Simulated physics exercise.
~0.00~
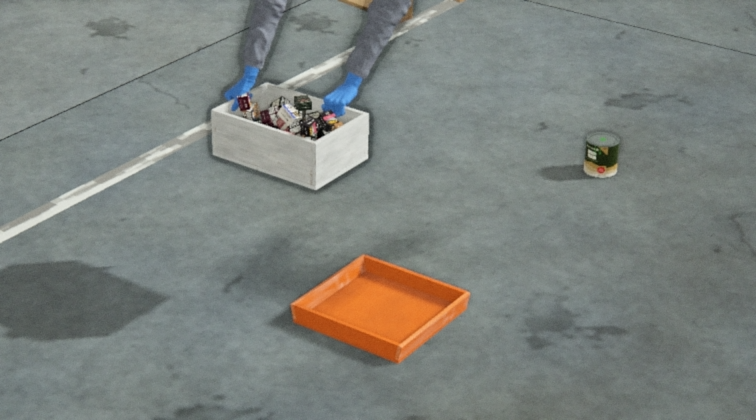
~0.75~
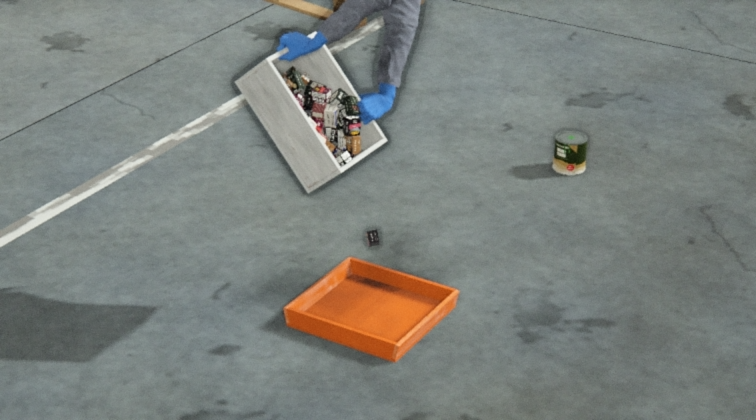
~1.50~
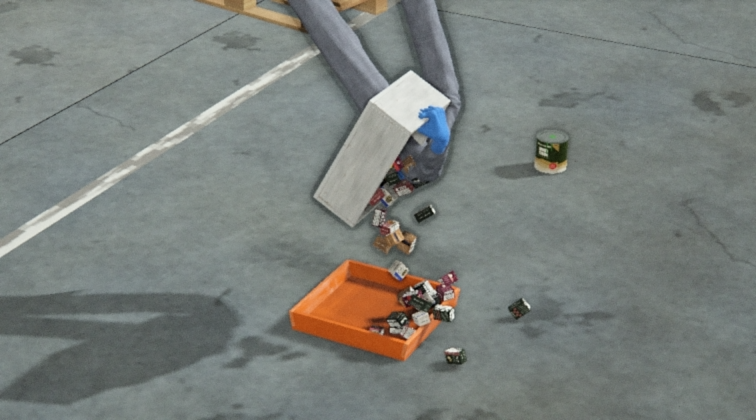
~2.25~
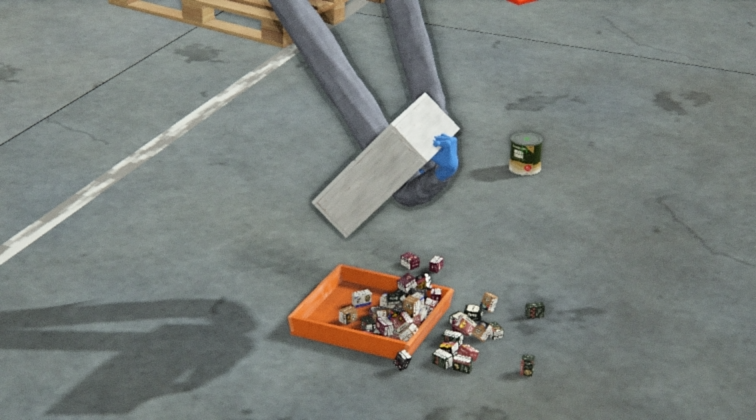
On a concrete floor, gloved hands tipping a white box of small cartons over an orange tray, many landing inside, others scattering beside it.
